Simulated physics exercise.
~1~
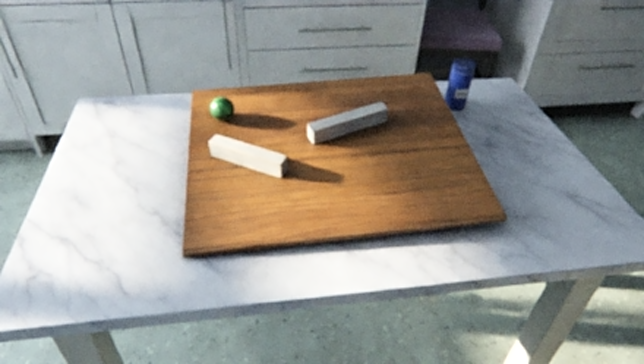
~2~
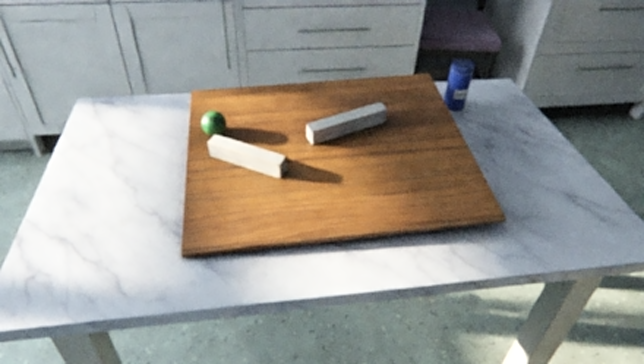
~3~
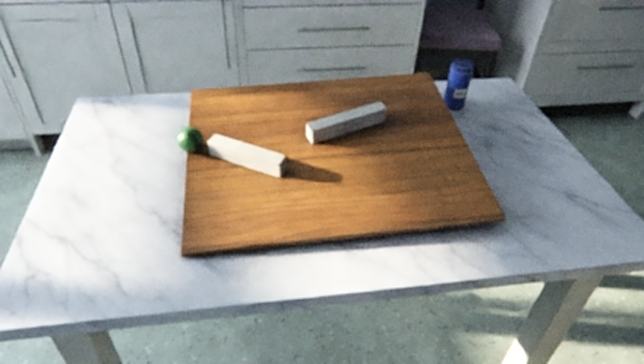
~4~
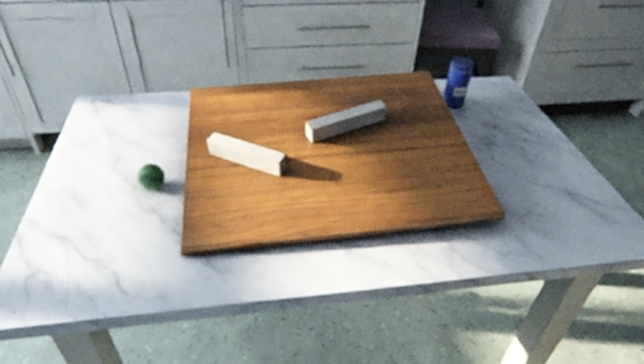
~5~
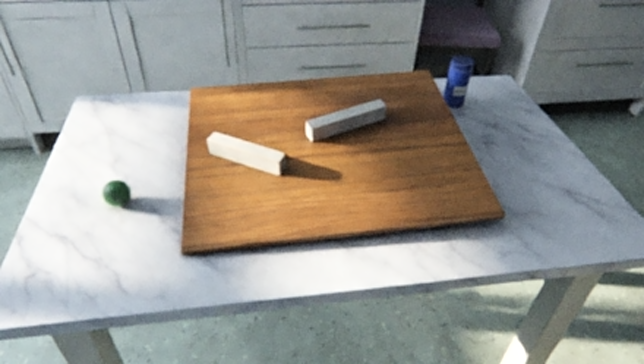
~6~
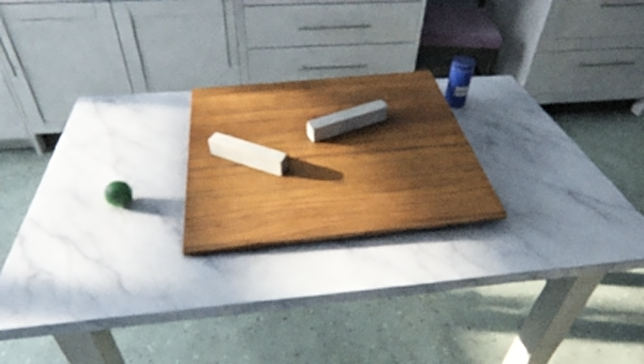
The footage shows a green ball on a wooden board with two pale blocks, set on a marble-patterned table near a blue jar. The ball rolls left and towards the viewer, drops off the board's left edge, and comes to rest on the tabletop.
